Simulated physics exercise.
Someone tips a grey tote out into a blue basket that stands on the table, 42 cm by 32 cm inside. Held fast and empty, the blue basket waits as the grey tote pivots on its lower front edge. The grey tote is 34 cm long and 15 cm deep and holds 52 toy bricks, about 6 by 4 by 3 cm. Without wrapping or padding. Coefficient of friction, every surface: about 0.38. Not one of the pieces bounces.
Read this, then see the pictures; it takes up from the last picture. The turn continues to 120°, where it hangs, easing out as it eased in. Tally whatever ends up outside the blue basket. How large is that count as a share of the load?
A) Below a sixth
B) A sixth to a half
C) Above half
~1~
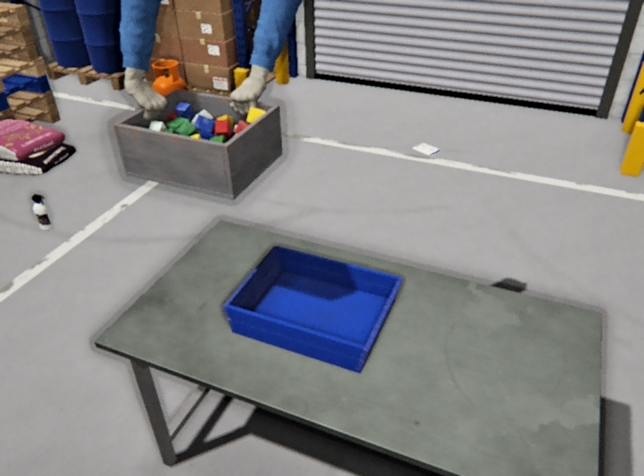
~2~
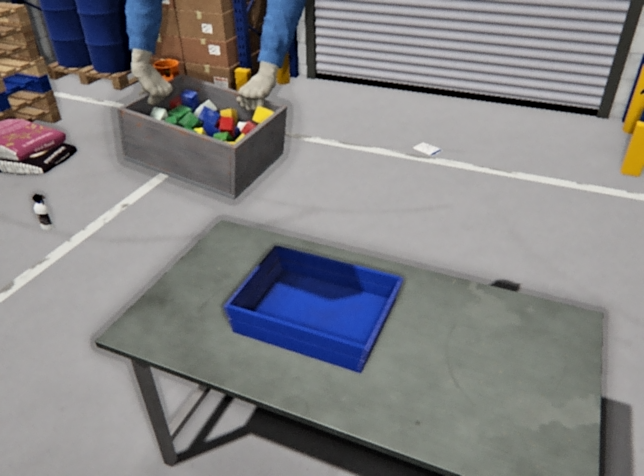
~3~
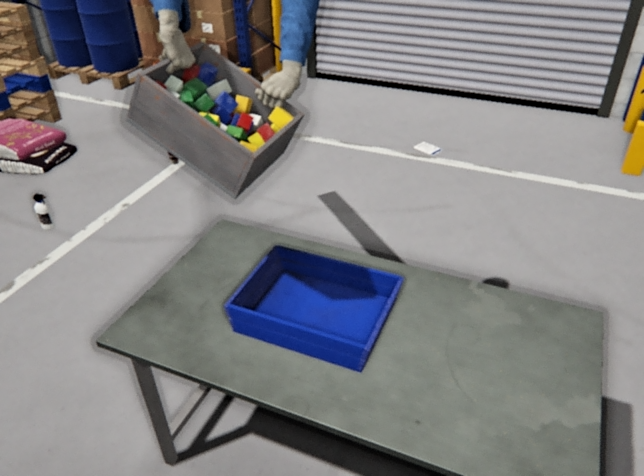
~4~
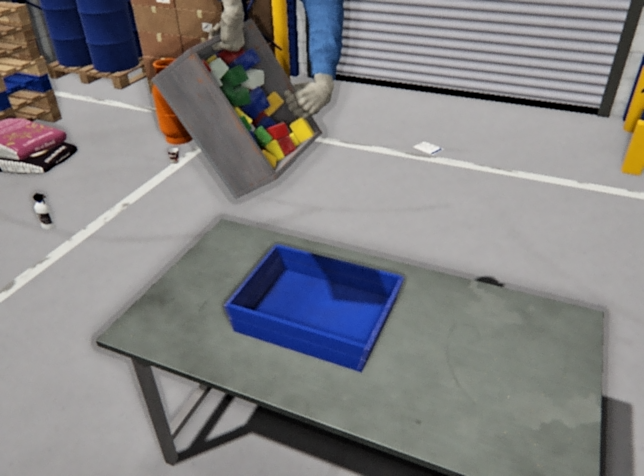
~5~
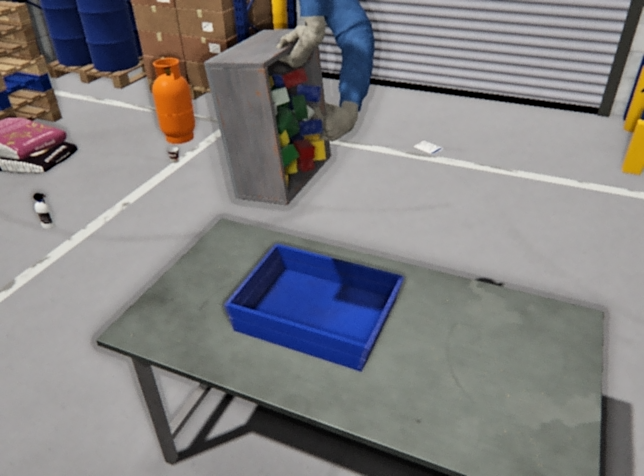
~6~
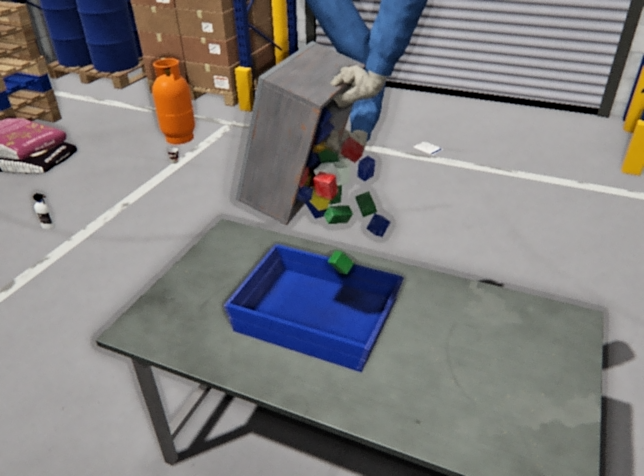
A sixth to a half (B).
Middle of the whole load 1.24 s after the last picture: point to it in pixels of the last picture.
The middle lies close to (365, 317).
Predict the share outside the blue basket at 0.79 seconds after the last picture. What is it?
Close to 25 in a hundred.
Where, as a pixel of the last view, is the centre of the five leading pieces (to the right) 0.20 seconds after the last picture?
They'd be centred about (410, 333) in the last picture.
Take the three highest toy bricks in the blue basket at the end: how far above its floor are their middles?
10 cm, more or less.
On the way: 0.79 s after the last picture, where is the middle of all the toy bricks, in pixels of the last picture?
At about (366, 317).
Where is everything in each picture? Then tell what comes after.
In the first picture (we follow the rim corner now nearest the camera), grey tote at (224, 144); blue basket at (364, 348); tilt 0°; nothing out yet.
In the second picture, grey tote at (232, 146); tilt 8°.
In the third picture, grey tote at (252, 154); tilt 29°.
In the fourth picture, grey tote at (275, 174); tilt 56°.
In the fifth picture, grey tote at (288, 200); tilt 84°.
In the sixth picture, grey tote at (289, 221); blue basket at (366, 347); tilt 107°; 14 out, the lowest brick at (341, 262).
Then, 0.20 s after the last picture, tilt 120°; 22 still in the grey tote, 8 in the blue basket, 7 outside the blue basket and 15 in the air.
Then, 0.44 s after the last picture, tilt 120°; 6 still in the grey tote, 21 in the blue basket, 10 outside the blue basket and 15 in the air.
Then, 0.79 s after the last picture, tilt 120°; 37 in the blue basket, 13 outside the blue basket and 2 in the air.
Final count (1.24 s after the last picture), 39 in the blue basket and 13 outside the blue basket. Asked share, 13 of 52, 25 per cent.
